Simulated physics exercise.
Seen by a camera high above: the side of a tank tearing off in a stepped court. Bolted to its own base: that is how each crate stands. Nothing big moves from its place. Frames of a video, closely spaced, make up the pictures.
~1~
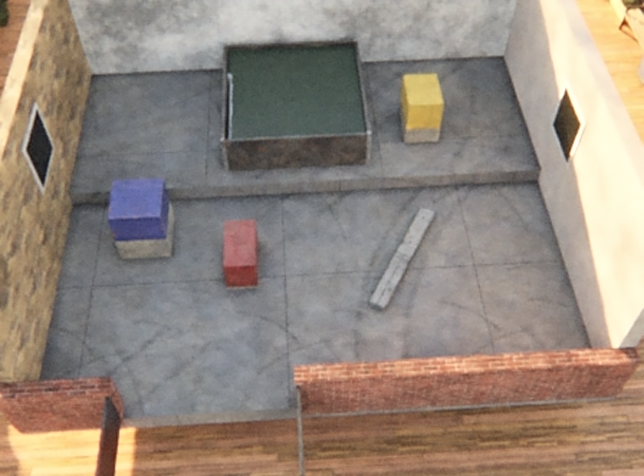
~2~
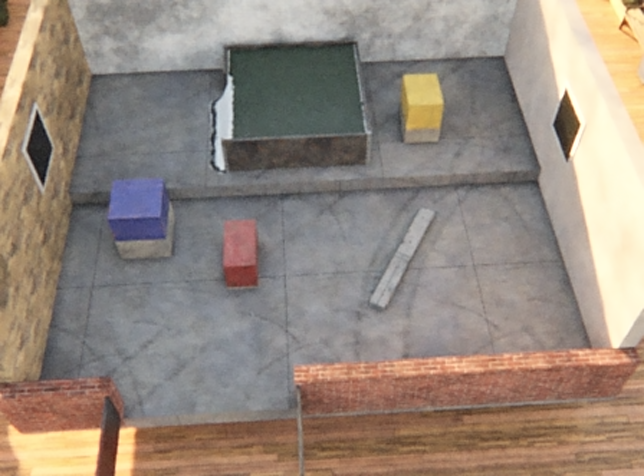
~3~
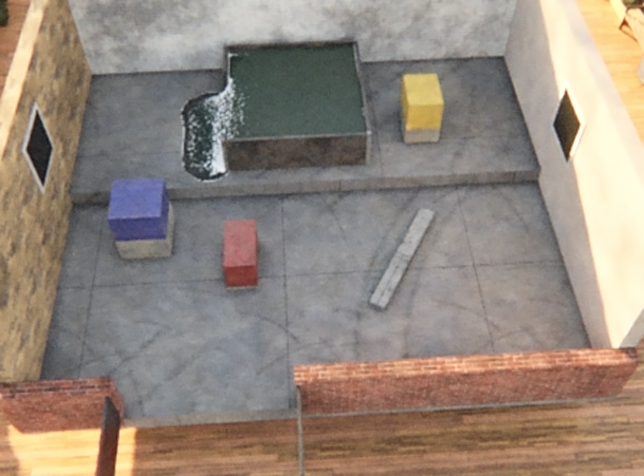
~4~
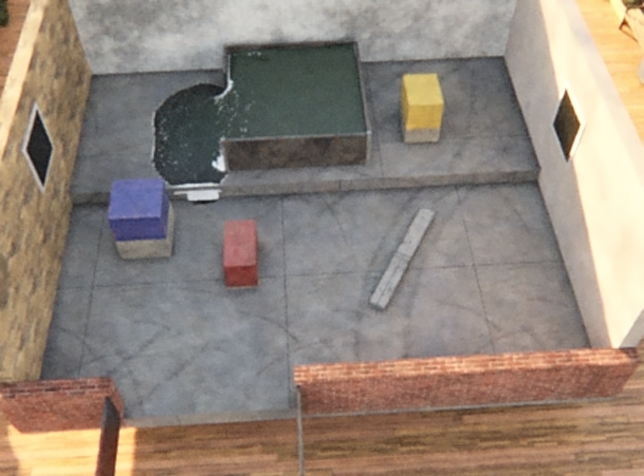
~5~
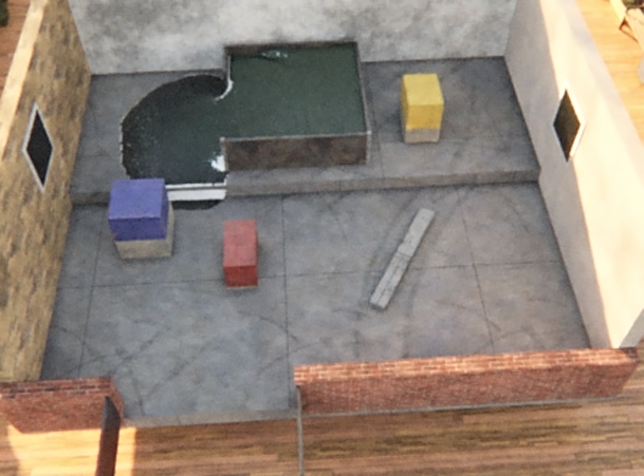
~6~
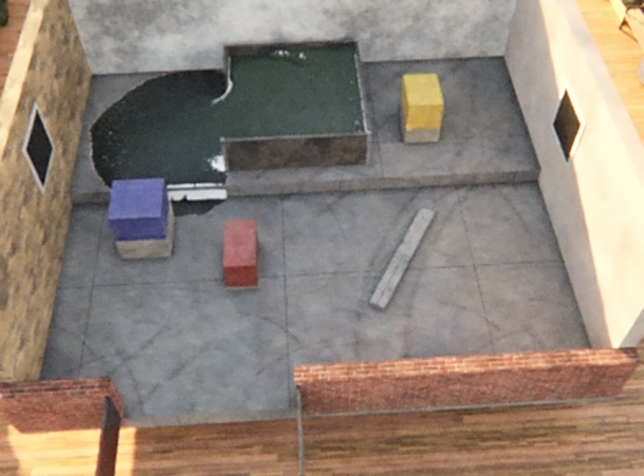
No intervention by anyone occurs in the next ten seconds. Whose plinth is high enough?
At the end, the red crate will come out wet; the blue crate will come out dry; the yellow crate will come out dry.
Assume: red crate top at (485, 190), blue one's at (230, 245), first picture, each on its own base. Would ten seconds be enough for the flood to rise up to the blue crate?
Simply put, the blue crate is not wetted.
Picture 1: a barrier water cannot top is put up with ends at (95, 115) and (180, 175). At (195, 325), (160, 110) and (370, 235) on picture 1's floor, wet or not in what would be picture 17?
First inundated, then inundated, then unwetted.
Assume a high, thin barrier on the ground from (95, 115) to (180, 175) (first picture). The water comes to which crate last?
That would be the one in yellow.
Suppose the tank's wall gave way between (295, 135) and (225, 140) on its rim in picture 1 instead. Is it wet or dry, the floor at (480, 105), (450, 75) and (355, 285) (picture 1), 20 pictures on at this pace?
Obs. 1: Moisture-free; obs. 2: Moisture-free; obs. 3: Sodden.
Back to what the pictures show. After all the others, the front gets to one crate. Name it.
I say the crate marked yellow.
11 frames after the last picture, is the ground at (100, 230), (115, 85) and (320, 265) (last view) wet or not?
Result by point, in sequence: Waterlogged, then waterlogged, then unwetted.
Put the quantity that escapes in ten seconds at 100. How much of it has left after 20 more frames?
Near 5 in a hundred, I reckon.
A moment on, water covers 20 % of the floor; the red crate not reached, the blue crate water round its plinth, the yellow crate not reached.
Next, water covers 25 % of the floor; the red crate not reached, the blue crate water round its plinth, the yellow crate not reached.
Then, water covers 35 % of the floor; the red crate water round its plinth, the blue crate water round its plinth, the yellow crate not reached.
Later, water covers 50 % of the floor; the red crate water round its plinth, the blue crate water round its plinth, the yellow crate not reached.
In the end, water covers 75 % of the floor; the red crate was topped, the blue crate stayed above the water, the yellow crate stayed above the water.
